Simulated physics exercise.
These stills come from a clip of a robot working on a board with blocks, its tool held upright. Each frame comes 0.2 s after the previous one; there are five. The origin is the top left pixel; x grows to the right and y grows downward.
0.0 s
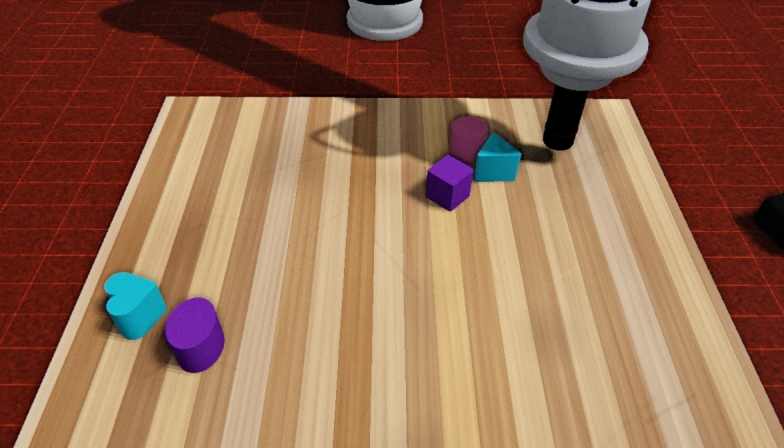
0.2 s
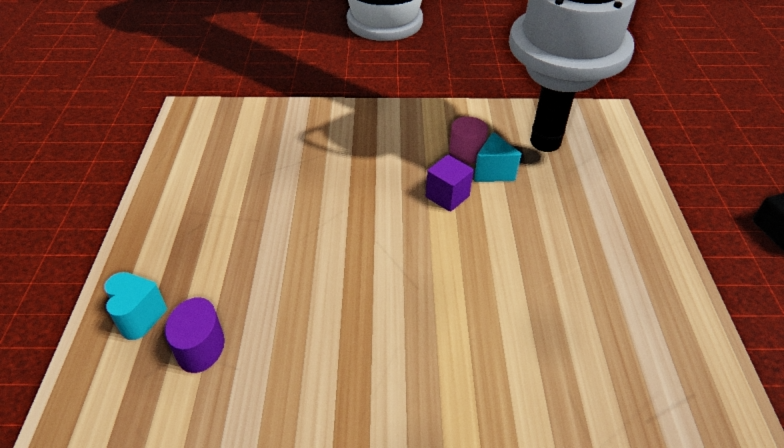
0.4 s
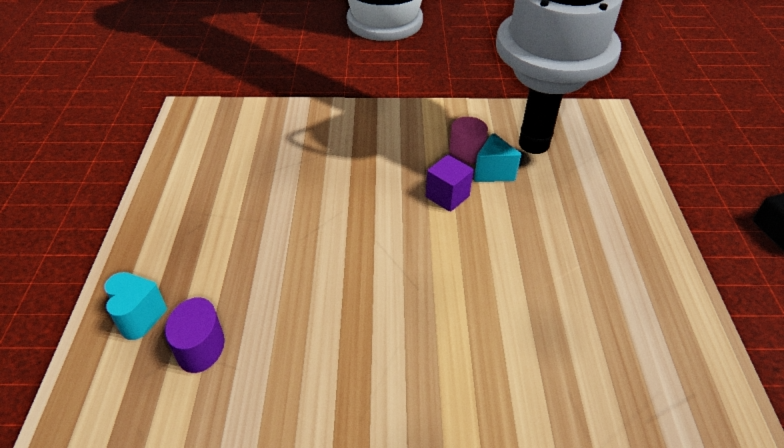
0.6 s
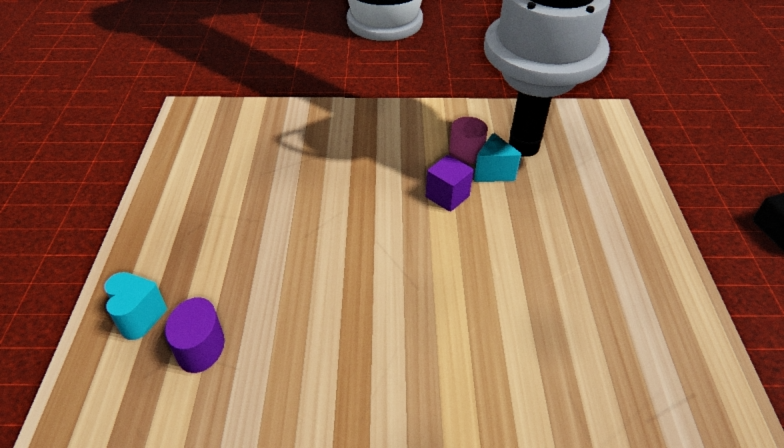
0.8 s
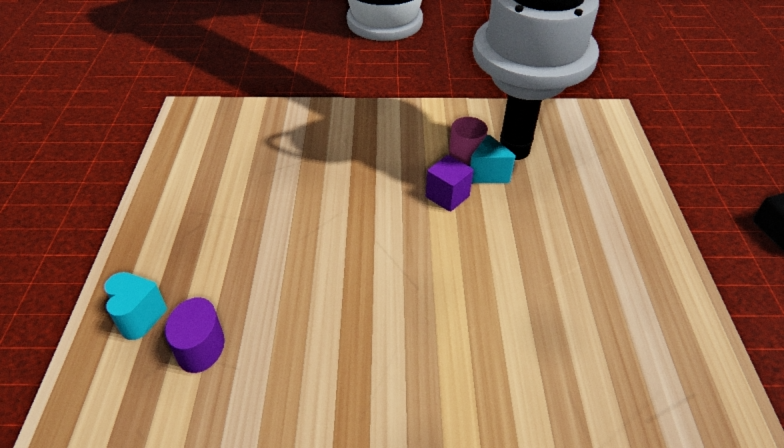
Robot arm with a black tip sliding left across a striped wooden board and nudging a turquoise triangular block slightly left.
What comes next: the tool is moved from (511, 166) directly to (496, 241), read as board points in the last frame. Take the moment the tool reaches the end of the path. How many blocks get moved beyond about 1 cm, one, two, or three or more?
Blocks that move over 1 cm: One.
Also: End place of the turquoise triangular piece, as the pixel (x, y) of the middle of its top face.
My prediction: (480, 159).
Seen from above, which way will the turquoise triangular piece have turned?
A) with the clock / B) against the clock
Option A.
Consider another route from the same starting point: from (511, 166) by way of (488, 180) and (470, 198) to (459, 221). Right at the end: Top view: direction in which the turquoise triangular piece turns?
Seen from above, its turn is clockwise.
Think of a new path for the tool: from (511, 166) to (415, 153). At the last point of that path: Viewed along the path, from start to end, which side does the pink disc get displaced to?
It shifts rightward.
The first path, step by step. One third of the way, tool at (509, 174); turquoise triangular piece at (481, 159), turned 40° clockwise.
Two thirds of the way, tool at (504, 199); turquoise triangular piece at (480, 159), turned 45° clockwise.
At the end, tool at (499, 226); pink disc not moved; turquoise triangular piece at (480, 159), turned 45° clockwise.
